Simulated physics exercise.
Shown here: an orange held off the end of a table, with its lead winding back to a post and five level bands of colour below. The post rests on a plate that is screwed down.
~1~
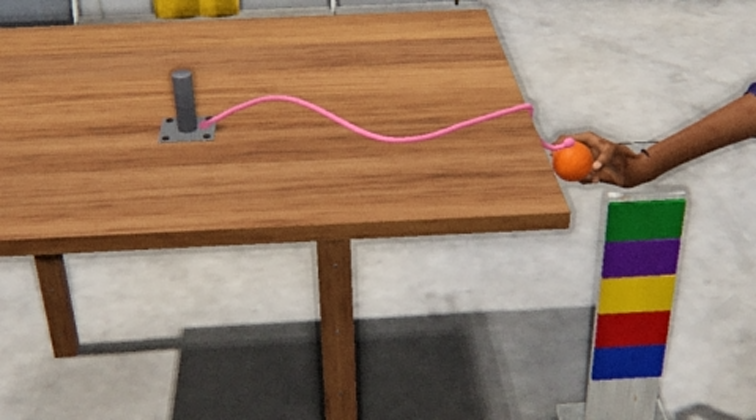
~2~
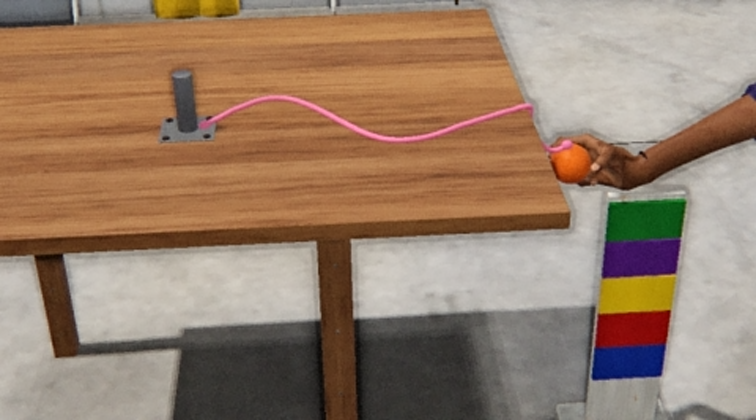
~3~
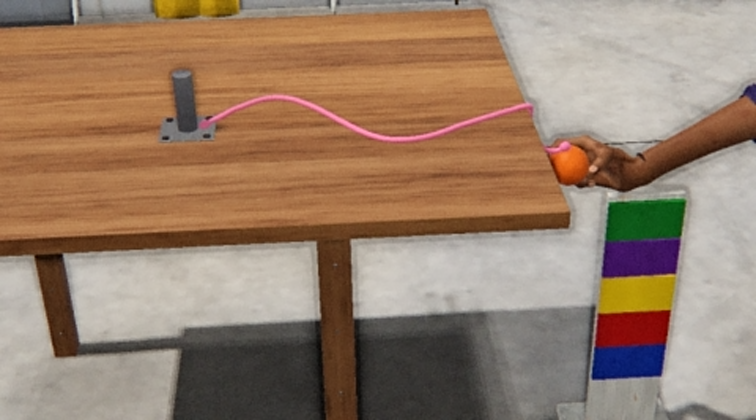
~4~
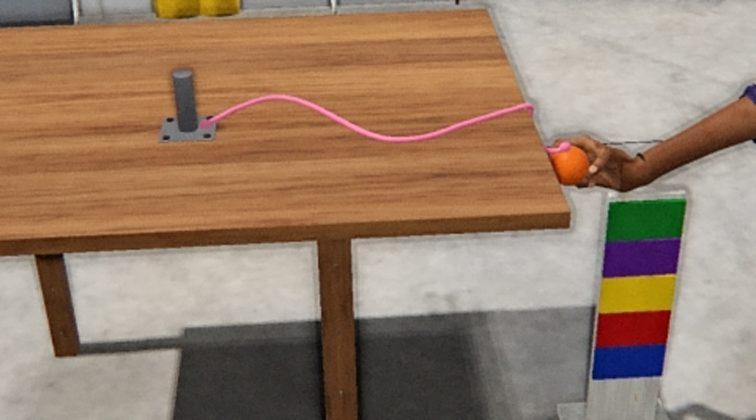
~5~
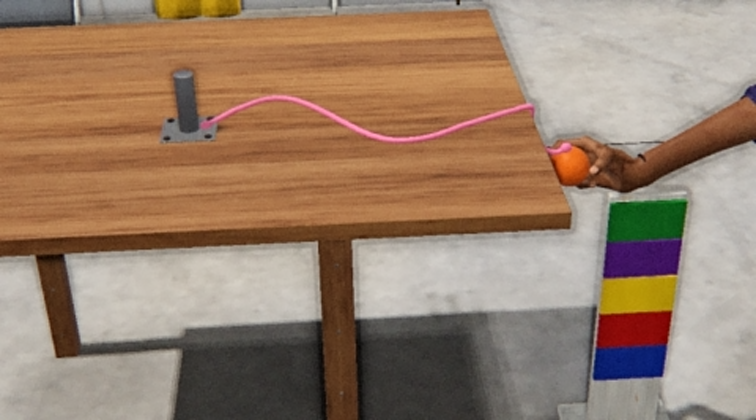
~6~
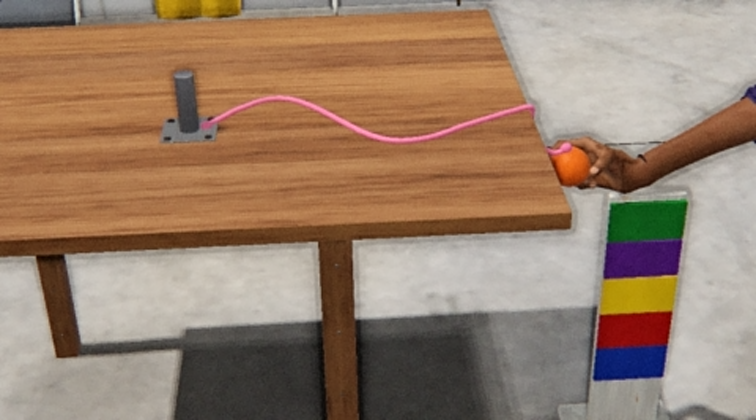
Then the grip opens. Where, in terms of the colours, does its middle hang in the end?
The purple one.
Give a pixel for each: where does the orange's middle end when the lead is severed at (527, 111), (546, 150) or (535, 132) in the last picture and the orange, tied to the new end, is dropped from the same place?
Case by case: Close to (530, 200), (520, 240) and (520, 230).
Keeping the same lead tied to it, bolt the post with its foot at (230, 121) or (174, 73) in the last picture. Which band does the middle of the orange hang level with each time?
For the first spot, yellow; for the second, green.
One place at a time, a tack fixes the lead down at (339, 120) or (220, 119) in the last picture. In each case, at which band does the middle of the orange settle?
Note: Try 1 green; try 2 purple.
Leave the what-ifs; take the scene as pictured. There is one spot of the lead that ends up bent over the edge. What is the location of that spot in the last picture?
Look near (460, 127).
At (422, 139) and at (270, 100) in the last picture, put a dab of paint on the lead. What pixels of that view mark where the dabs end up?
About (488, 111), and the other about (294, 123).
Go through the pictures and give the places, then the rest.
In the first frame, orange (572, 162); green (646, 222); purple (642, 260); yellow (637, 295); red (633, 330); blue (629, 363).
In the second frame, orange (570, 164); lead through (232, 111) (306, 105) (364, 133) (441, 133) (514, 110).
In the third frame, orange (568, 166).
In the fourth frame, orange (568, 166); lead through (232, 111) (306, 104) (365, 133) (441, 133) (514, 110).
In the fifth frame, orange (569, 167).
In the sixth frame, orange (569, 167); lead through (233, 112) (308, 105) (366, 134) (443, 134) (515, 111).
Soon after, orange near (509, 273); level with purple.
After that, orange near (538, 265); level with purple.
In the end, orange near (526, 269); level with purple. Its middle rests at the purple band.
